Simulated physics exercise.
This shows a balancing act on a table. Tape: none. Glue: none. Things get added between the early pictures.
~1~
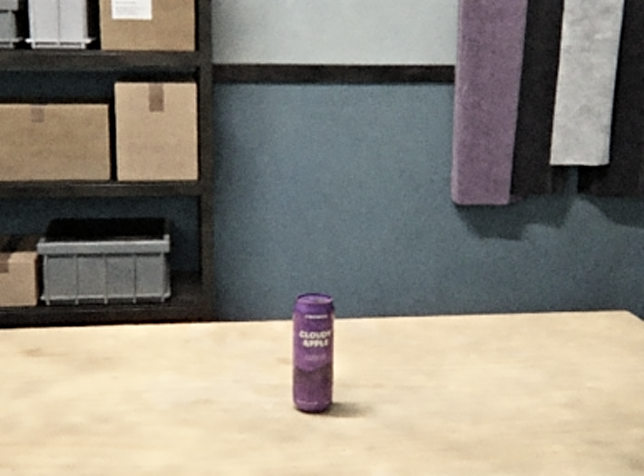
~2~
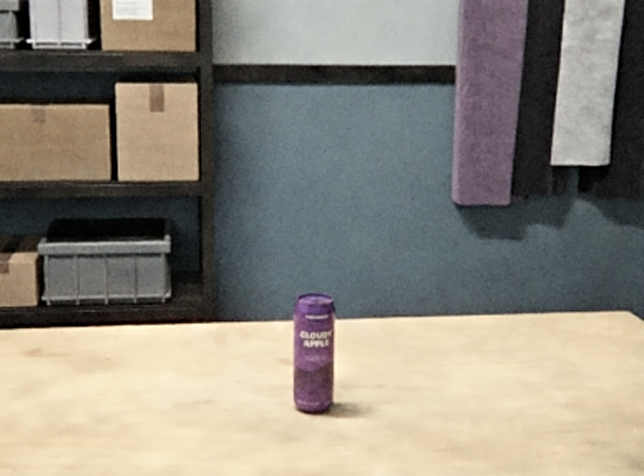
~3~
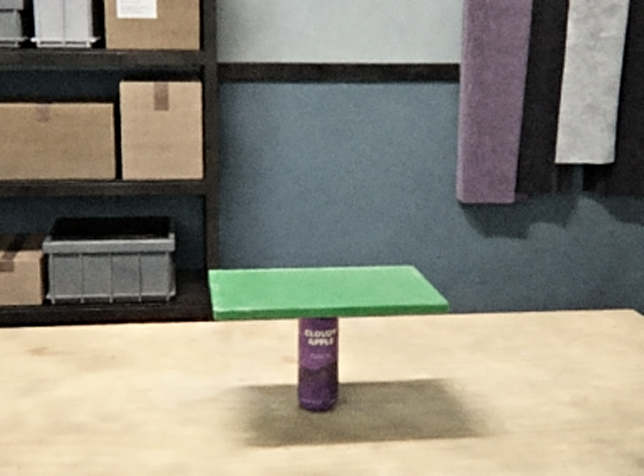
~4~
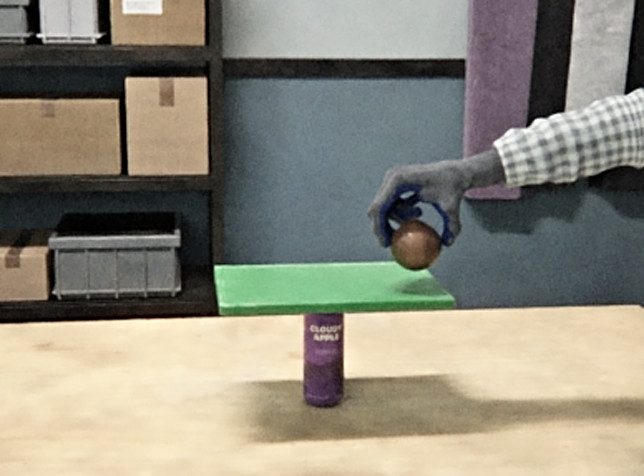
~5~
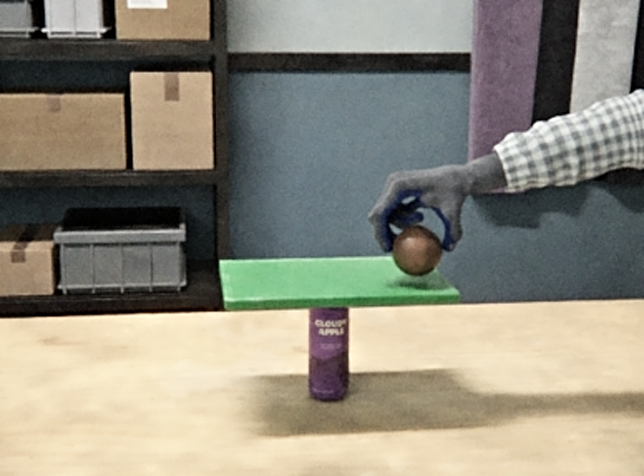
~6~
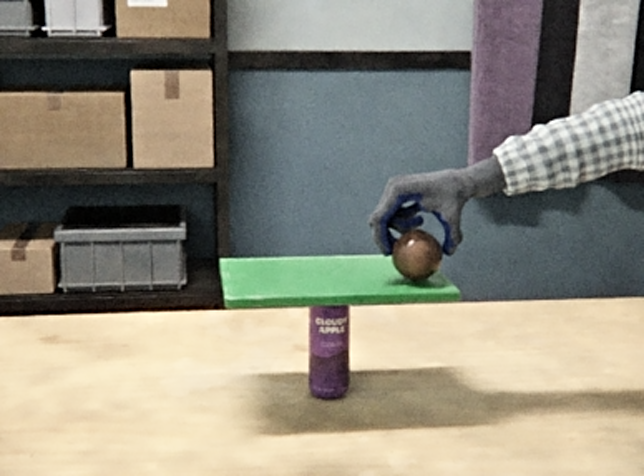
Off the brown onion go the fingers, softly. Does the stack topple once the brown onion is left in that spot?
Yes. The stack is not secure.
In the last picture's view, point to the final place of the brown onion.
It ends near (414, 381).
Then, 0.40 s after the last picture, brown onion now fallen; green lid tipped 75° from how it was.
Then, 0.70 s after the last picture, green lid now fallen.
At rest, fallen, brown onion and green lid; purple can in place. Seen from the same camera at the end, brown onion near (413, 381). The stack loses its balance.
